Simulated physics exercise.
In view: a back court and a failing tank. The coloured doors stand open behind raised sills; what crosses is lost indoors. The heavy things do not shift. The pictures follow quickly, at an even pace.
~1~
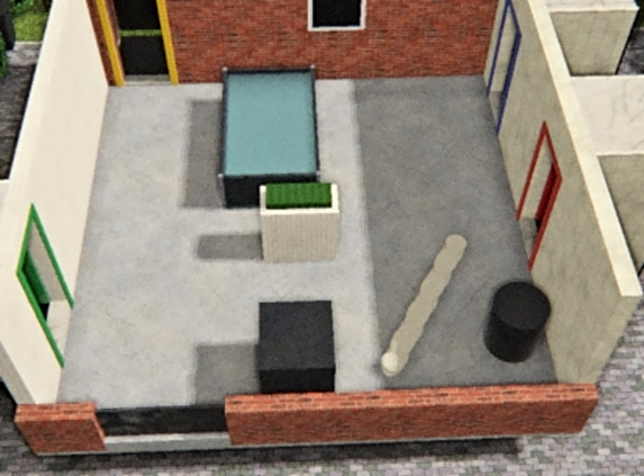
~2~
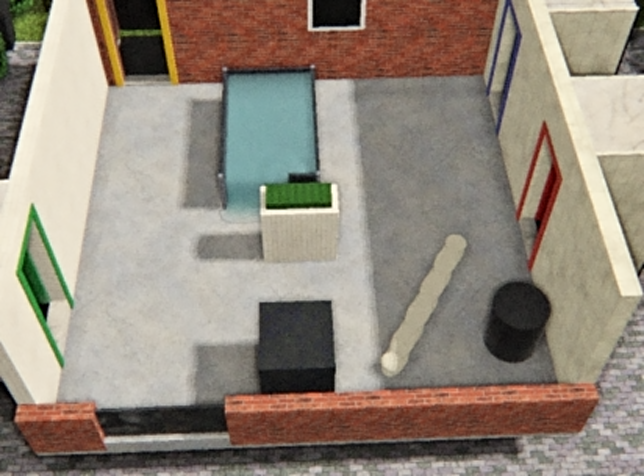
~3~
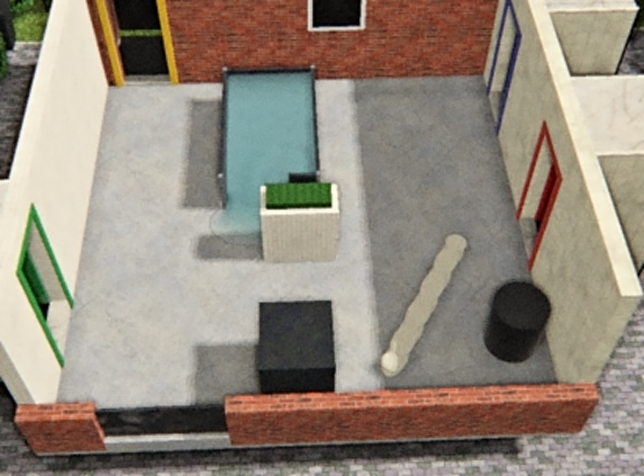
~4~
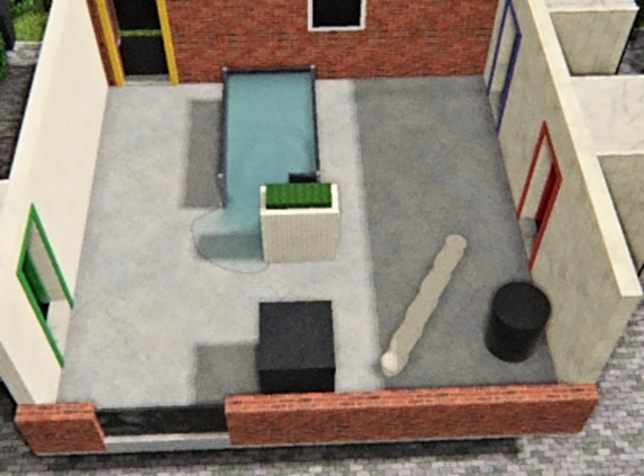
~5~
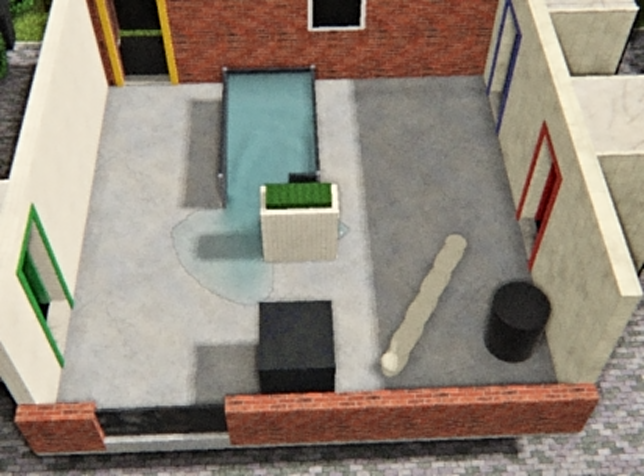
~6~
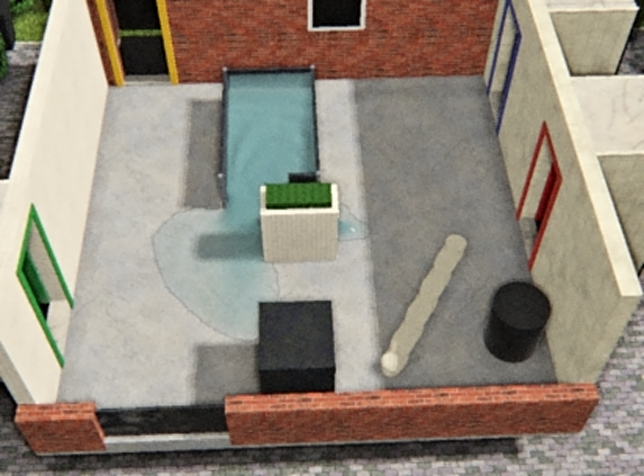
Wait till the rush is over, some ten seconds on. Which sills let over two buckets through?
One by one: The green door stays under that; the yellow door takes more than that; the red door stays under that; the blue door stays under that.
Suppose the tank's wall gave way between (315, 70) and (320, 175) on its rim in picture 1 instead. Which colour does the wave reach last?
It is the door marked green.
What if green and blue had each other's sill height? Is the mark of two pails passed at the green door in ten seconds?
In short: The green one is over.
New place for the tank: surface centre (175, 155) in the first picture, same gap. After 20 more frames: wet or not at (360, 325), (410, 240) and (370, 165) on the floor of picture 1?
In that order: Flooded, not flooded, no water.
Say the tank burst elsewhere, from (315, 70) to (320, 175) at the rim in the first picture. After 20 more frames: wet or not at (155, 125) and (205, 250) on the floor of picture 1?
In turn: Not flooded, not flooded.
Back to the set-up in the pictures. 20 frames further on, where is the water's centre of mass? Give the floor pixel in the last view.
Around (249, 239).
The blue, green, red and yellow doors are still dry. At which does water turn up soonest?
First comes the green door.
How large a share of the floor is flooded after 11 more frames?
About 40 per cent.
A moment on, water covers 25 % of the floor; the green door not reached, the yellow door not reached, the red door not reached, the blue door not reached.
Next, water covers 40 % of the floor; the green door wet at the sill, nothing in, the yellow door not reached, the red door not reached, the blue door not reached.
Then, water covers 50 % of the floor; the green door wet at the sill, nothing in, the yellow door not reached, the red door under two buckets in, the blue door wet at the sill, nothing in.
Later, water covers 75 % of the floor; the green door wet at the sill, nothing in, the yellow door not reached, the red door under two buckets in, the blue door wet at the sill, nothing in.
In the end, water covers 95 % of the floor; the green door wet at the sill, nothing in, the yellow door over two buckets in, the red door under two buckets in, the blue door wet at the sill, nothing in.
